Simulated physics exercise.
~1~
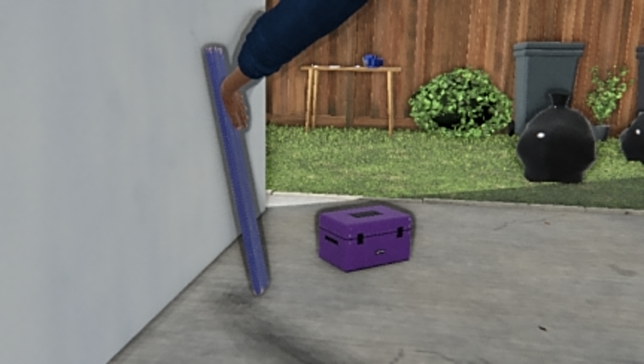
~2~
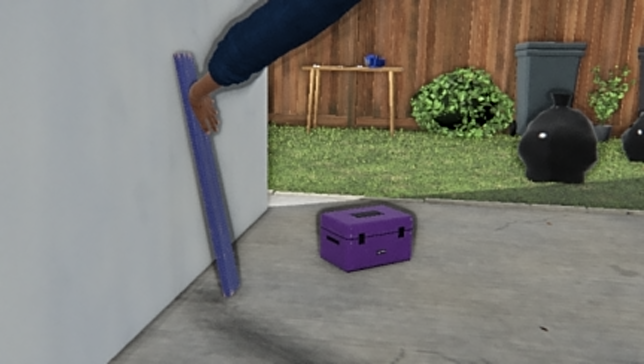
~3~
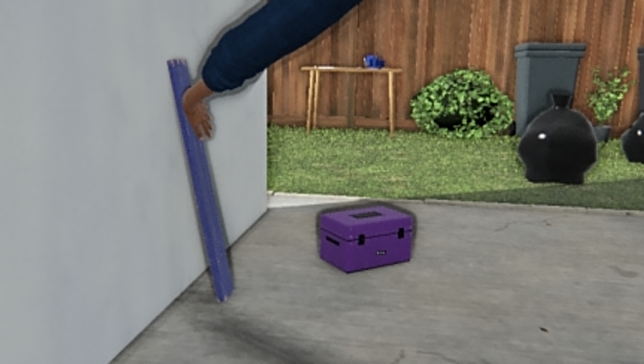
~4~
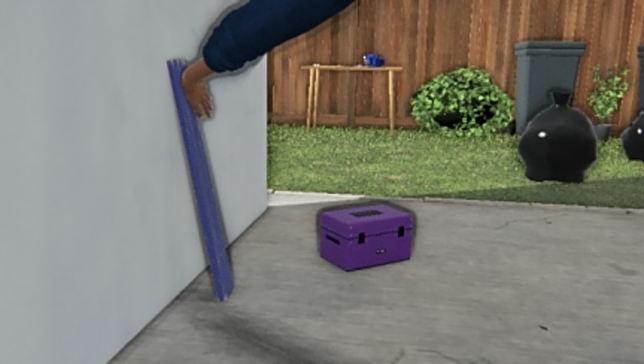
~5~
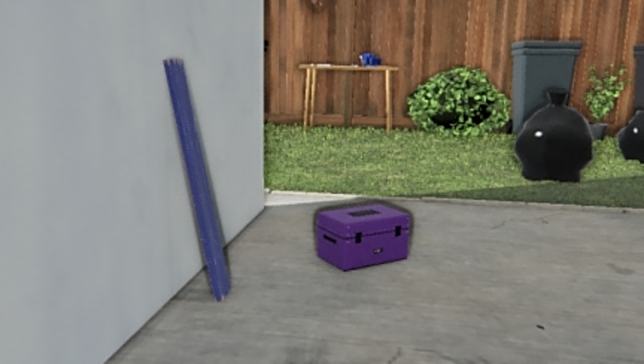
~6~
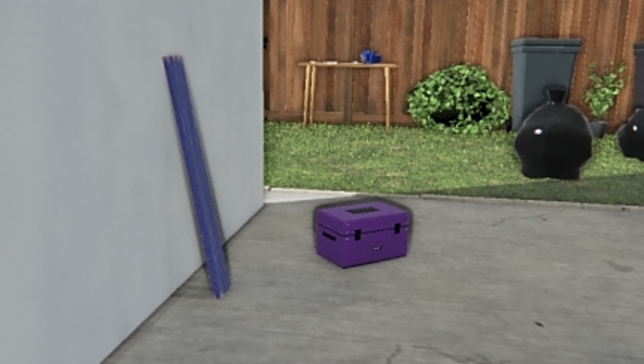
Beside a pale wall, a hand leans a blue plank and withdraws, leaving it standing.
